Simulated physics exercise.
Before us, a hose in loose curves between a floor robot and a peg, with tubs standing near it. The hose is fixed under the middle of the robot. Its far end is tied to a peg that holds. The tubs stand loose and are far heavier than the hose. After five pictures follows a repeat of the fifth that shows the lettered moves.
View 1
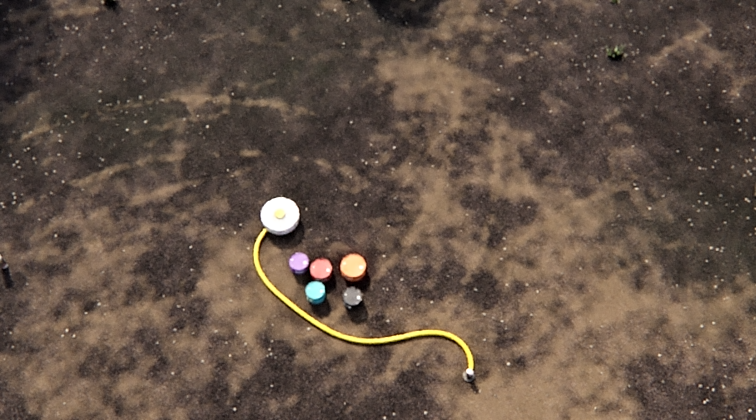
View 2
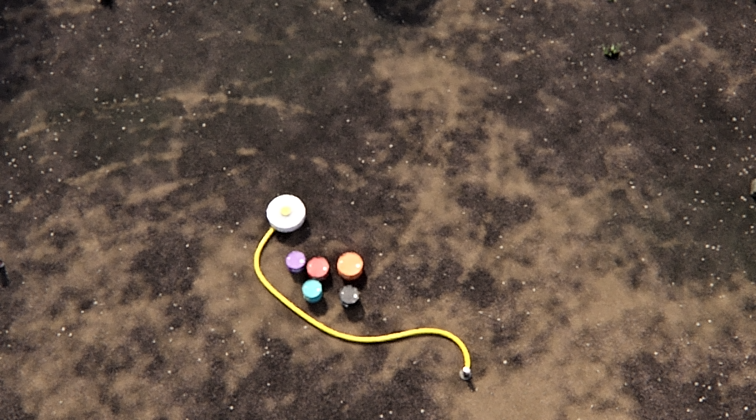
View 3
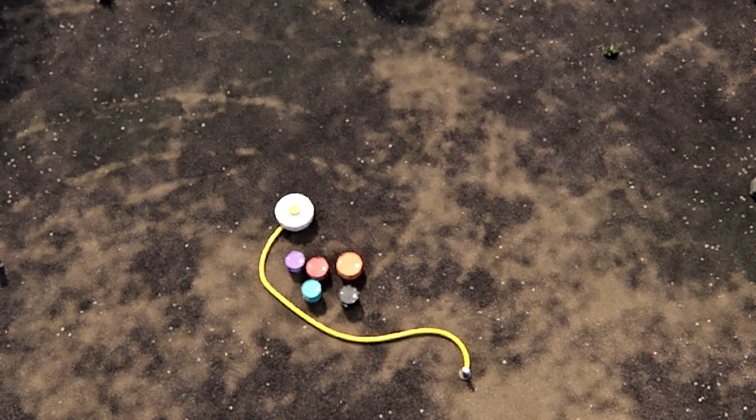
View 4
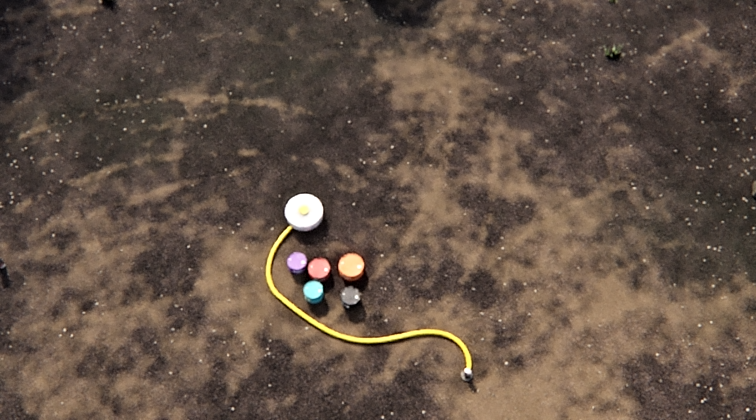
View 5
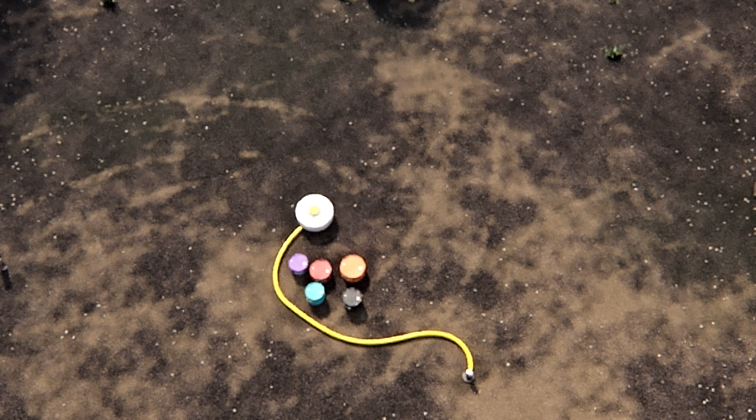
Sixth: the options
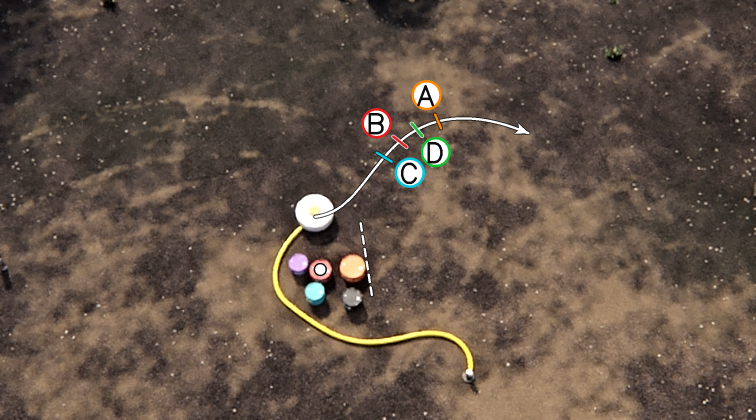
On a patch of dark, brown-blotched ground, a round white robot joined by a curving yellow hose to a small peg slid slowly a short way right, above five colourful tubs that stayed put.
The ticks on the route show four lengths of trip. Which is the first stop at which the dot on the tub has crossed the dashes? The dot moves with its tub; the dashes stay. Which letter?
At D, and not before.
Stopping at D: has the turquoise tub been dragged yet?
Yes.
On the marked copy, A at (438, 121); B at (400, 142); C at (384, 157); D at (417, 130); the dashed line at (366, 256); the route from (315, 217) via (407, 136) to (529, 133); the white dot at (320, 270).
Following D. Soon after the start, robot (357, 188); red tub (321, 272).
Later, robot (387, 151); purple tub (344, 251); red tub (340, 269); turquoise tub (348, 285); orange tub (363, 267); black tub (362, 296).
In the end, robot (417, 126); purple tub (380, 237); red tub (377, 254); turquoise tub (379, 272); orange tub (398, 263); black tub (389, 286); the dot on the red tub is over the dashed line.
As for the rest, A does it too, but is farther than needed; B leaves the dotted tub short, at (357, 261); C leaves the dotted tub short, at (336, 270).
